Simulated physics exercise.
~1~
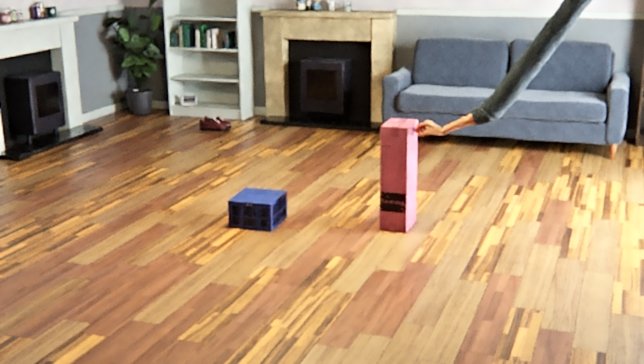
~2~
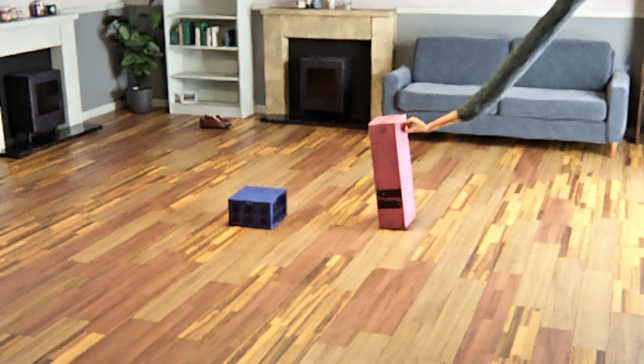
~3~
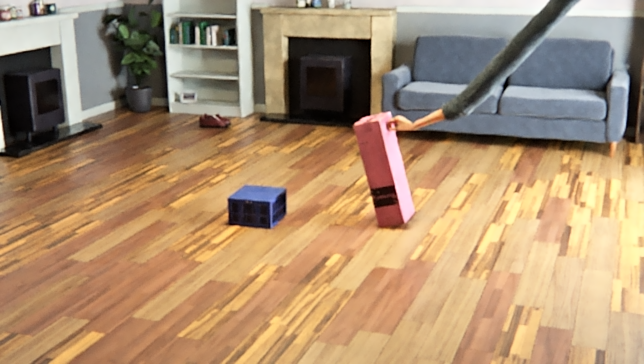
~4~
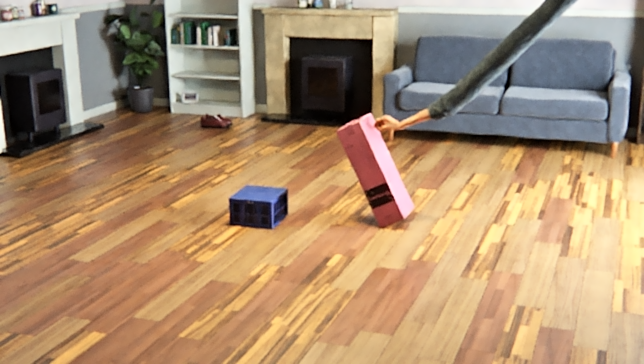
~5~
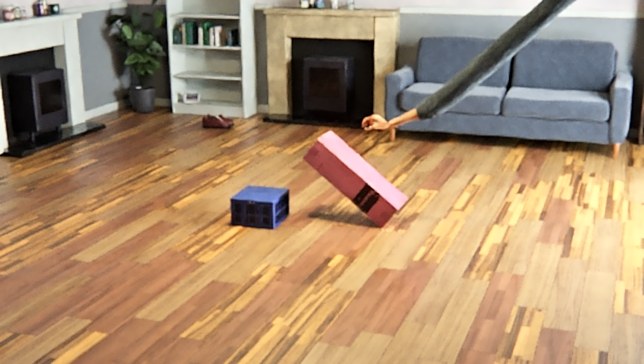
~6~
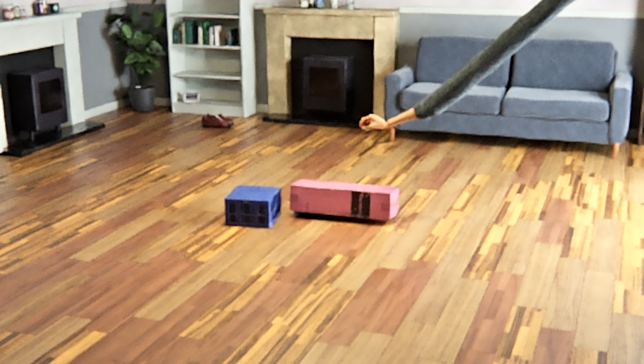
A pink box tips left as a hand pushes it, then falls beside a blue crate.
